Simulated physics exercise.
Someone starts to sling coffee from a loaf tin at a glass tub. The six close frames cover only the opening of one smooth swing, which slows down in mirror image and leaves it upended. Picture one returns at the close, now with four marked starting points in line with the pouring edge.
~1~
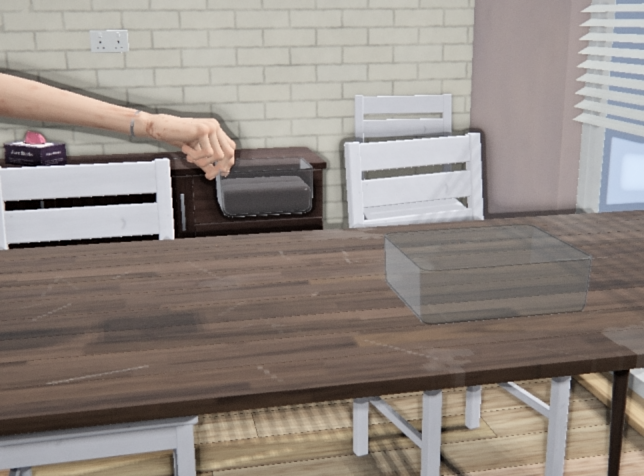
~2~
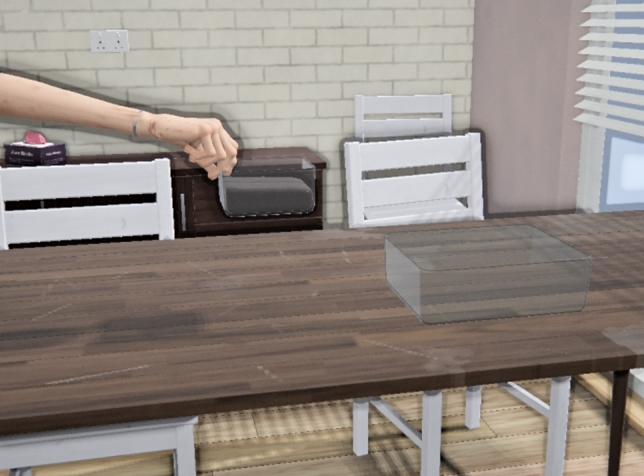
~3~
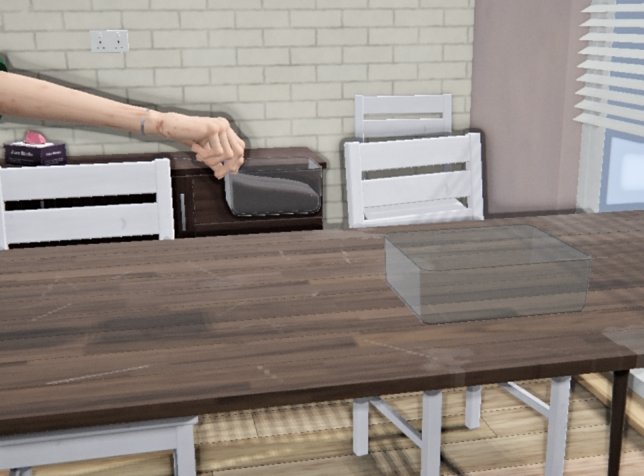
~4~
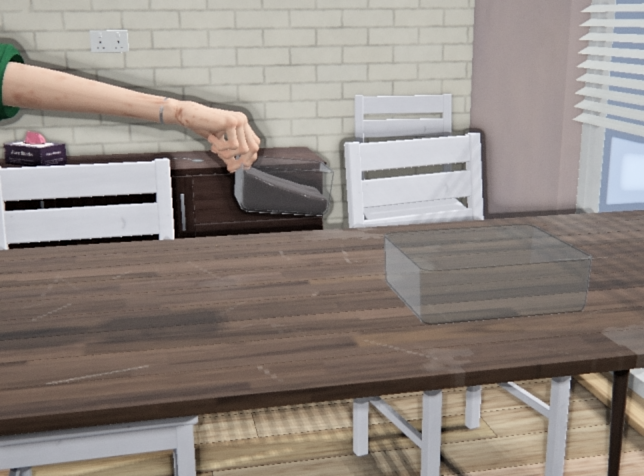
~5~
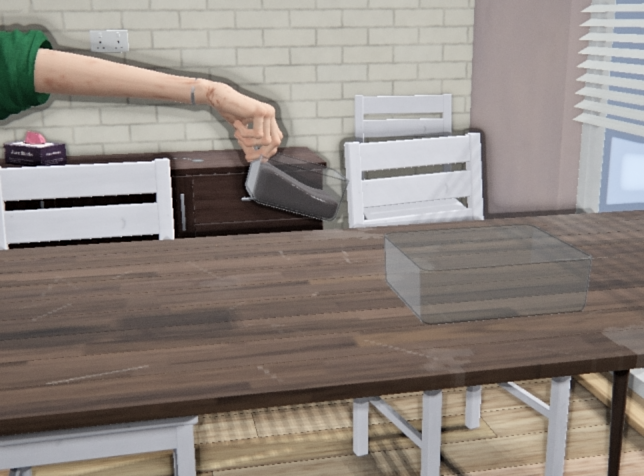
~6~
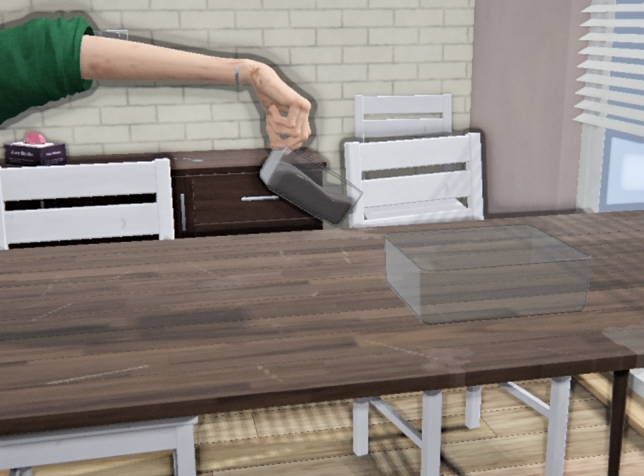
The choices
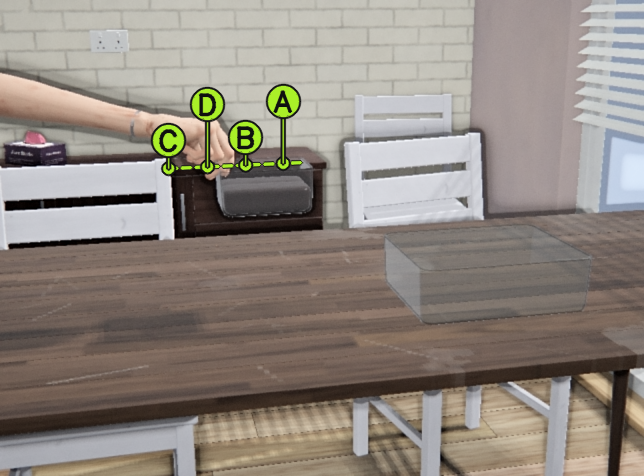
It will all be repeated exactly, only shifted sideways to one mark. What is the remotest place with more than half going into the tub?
Choose A.
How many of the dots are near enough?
One of the four.
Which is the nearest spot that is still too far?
Spot B.
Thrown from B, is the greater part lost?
Yes, that goes wrong.
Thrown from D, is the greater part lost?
Yes, it does.
In lime, A at (283, 163); B at (245, 165); C at (168, 168); D at (207, 166).
For spot A, about 81 % lands in the tub, 11 % falls short and 8 % goes beside or beyond.
For spot B, about 11 % lands in the tub, 86 % falls short and 3 % goes beside or beyond.
For spot C, about 0 % lands in the tub, 100 % falls short.
For spot D, about 0 % lands in the tub, 97 % falls short and 3 % goes beside or beyond.
